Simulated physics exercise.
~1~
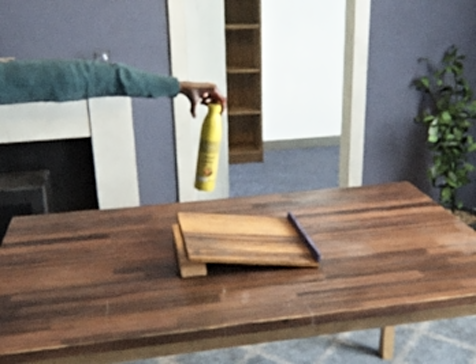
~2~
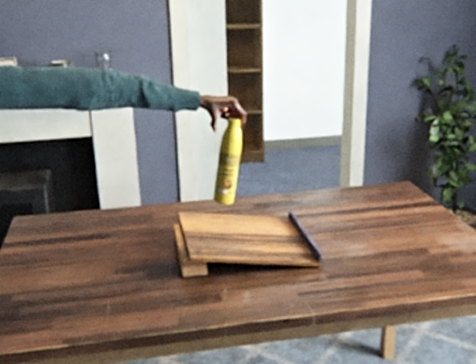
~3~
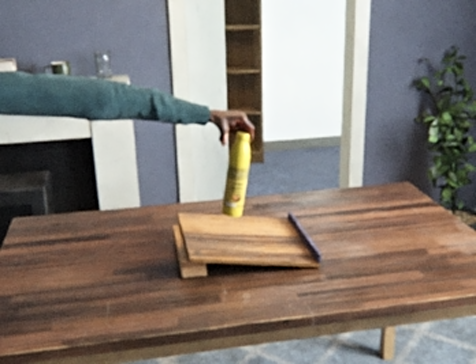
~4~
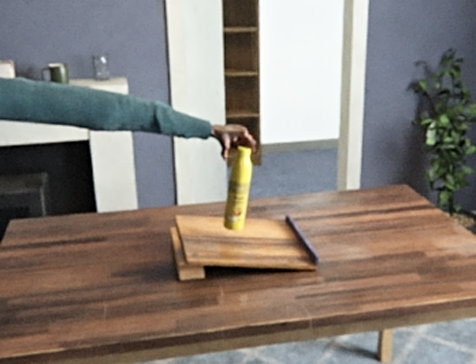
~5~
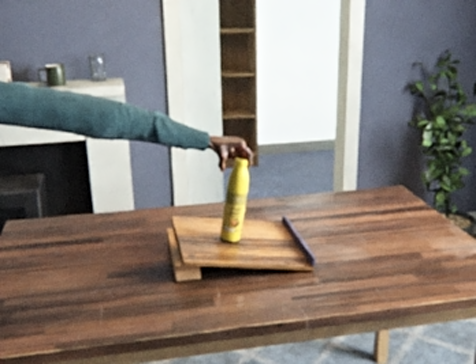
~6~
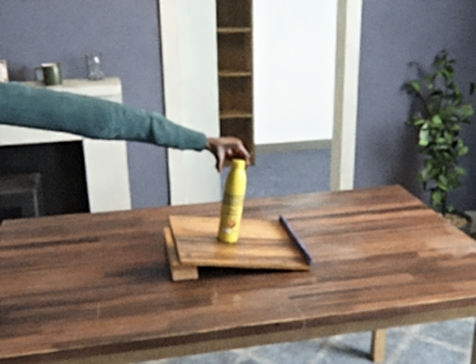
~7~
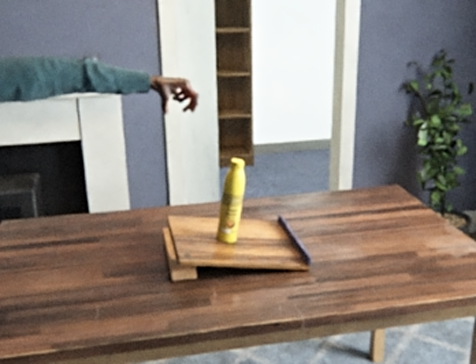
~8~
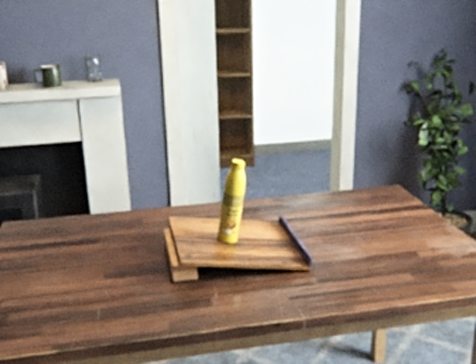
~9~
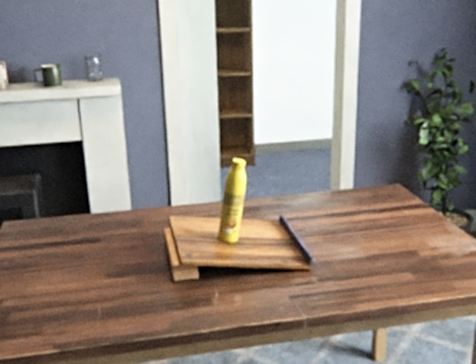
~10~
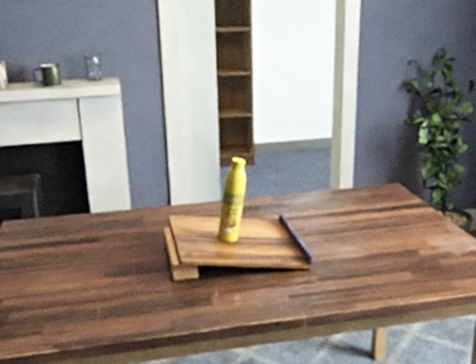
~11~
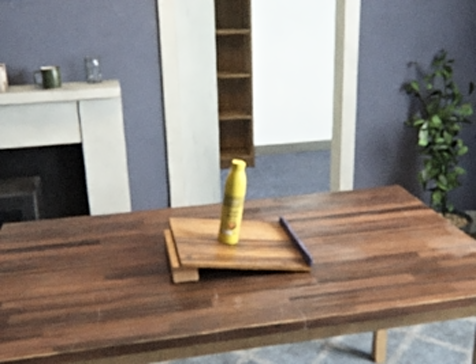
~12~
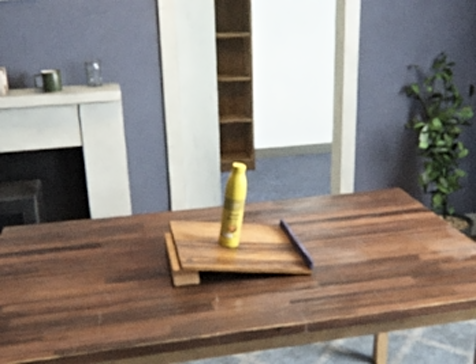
A hand sets a yellow bottle on a tilted board and withdraws; it stays put.
